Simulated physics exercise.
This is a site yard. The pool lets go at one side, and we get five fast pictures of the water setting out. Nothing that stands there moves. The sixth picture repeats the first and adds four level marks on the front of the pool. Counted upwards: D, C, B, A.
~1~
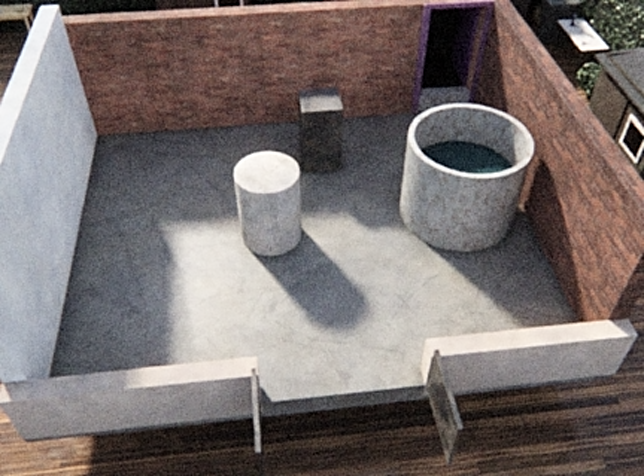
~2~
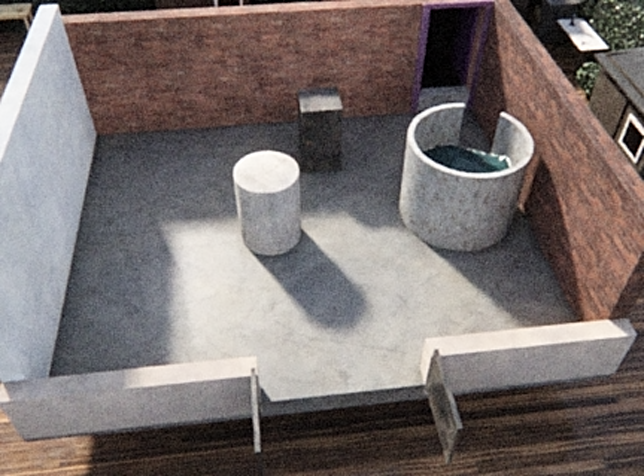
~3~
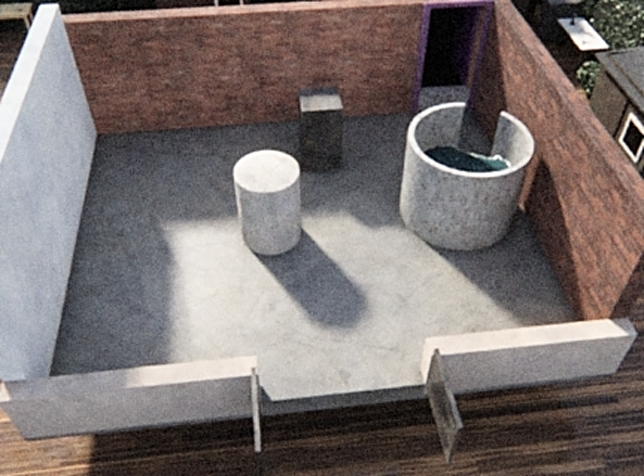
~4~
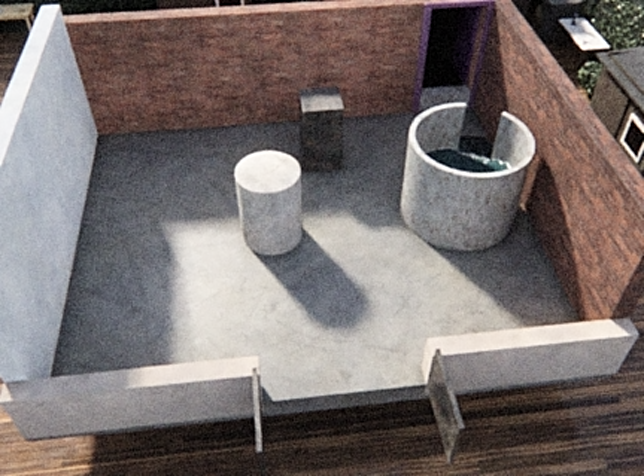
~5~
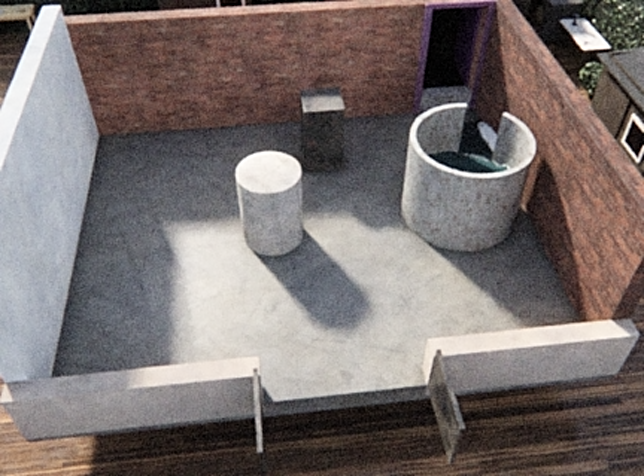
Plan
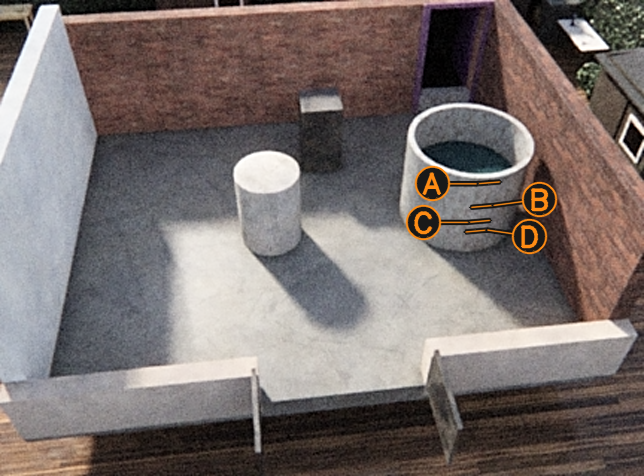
In a walled site yard with a purple doorway and an open gate, a gap appears in the back of a round concrete pool, and the water inside stirs and sinks lower while the pale cylinder and dark block stay still.
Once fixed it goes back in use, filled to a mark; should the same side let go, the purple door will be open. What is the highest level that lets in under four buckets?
The limit is C.
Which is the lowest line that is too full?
B.
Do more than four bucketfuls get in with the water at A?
Yes, it does.
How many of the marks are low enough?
Two.
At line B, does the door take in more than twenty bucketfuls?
No, less.
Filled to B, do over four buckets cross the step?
Yes, it does.
On the marked copy, A at (488, 182); B at (482, 206); C at (478, 221); D at (476, 231); from the bottom up D, C, B, A.
With A, dozens of bucketfuls pour in.
With B, about 10 bucketfuls get in.
With C, a bucket or two gets in.
With D, nothing gets over.
